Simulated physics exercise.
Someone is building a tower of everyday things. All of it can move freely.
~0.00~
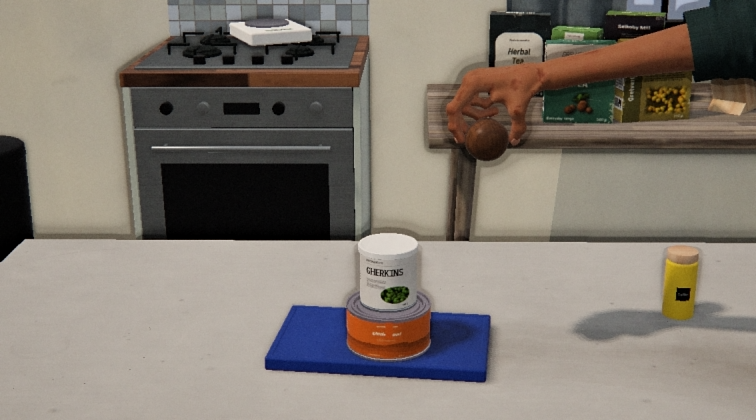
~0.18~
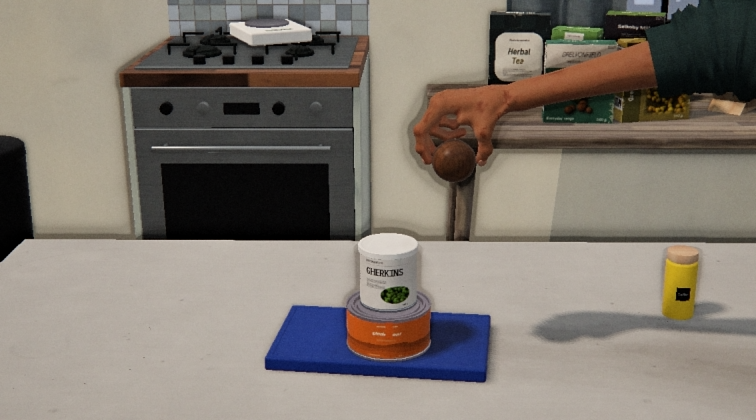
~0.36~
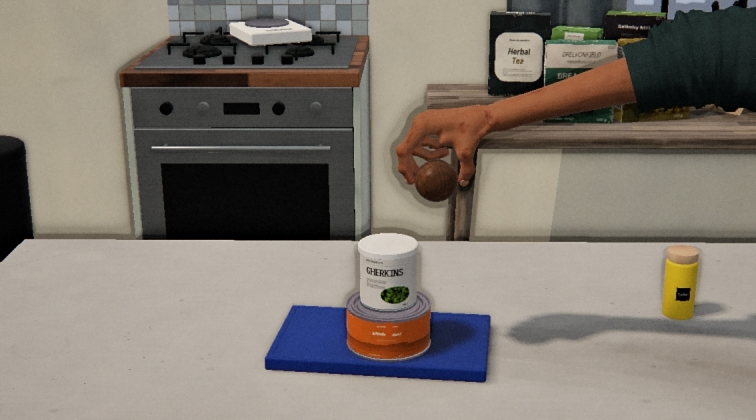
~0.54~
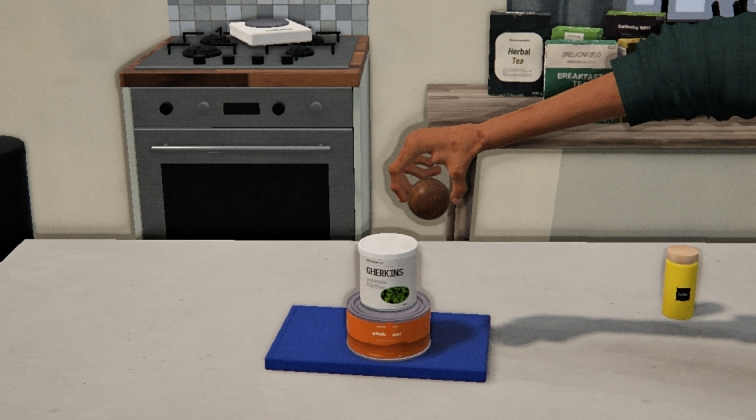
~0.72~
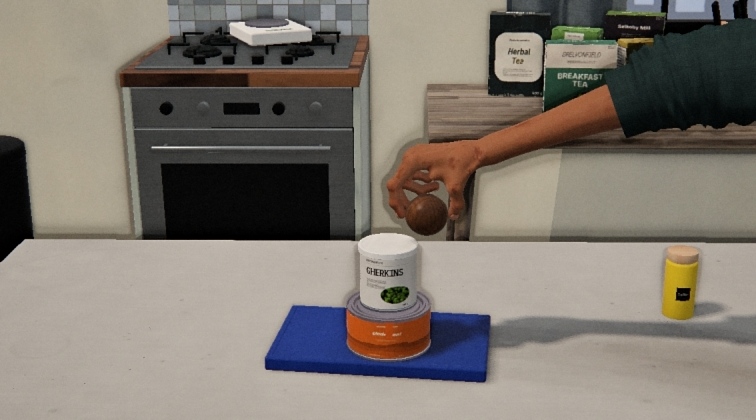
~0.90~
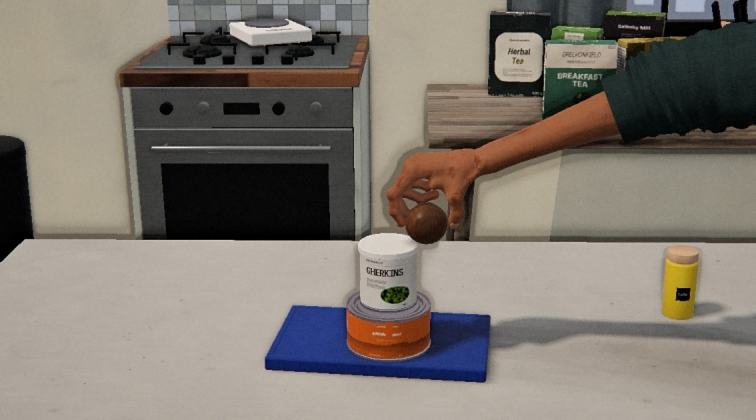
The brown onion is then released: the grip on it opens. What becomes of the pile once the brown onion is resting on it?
Honestly, the pile doesn't make it, sadly.
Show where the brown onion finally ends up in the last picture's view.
End position in the final view: Approximately (473, 324).
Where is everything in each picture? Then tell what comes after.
The first picture shows coming down; brown onion (486, 139); white pot (388, 272).
The second picture shows coming down; brown onion (453, 161); orange tub (389, 323).
The third picture shows coming down; brown onion (436, 181); white pot (388, 272).
The fourth picture shows coming down; brown onion (429, 199); orange tub (389, 323).
The fifth picture shows coming down; brown onion (426, 214); white pot (388, 272).
The sixth picture shows in place under the hand; brown onion (426, 223); orange tub (389, 323).
By 1.20 s, brown onion now fallen.
By 2.00 s, things are still on the move.
When it is over (4.0 s), fallen, brown onion; the other 4 as before. End places, in pixels of the last picture, brown onion near (473, 324). The pile comes apart.
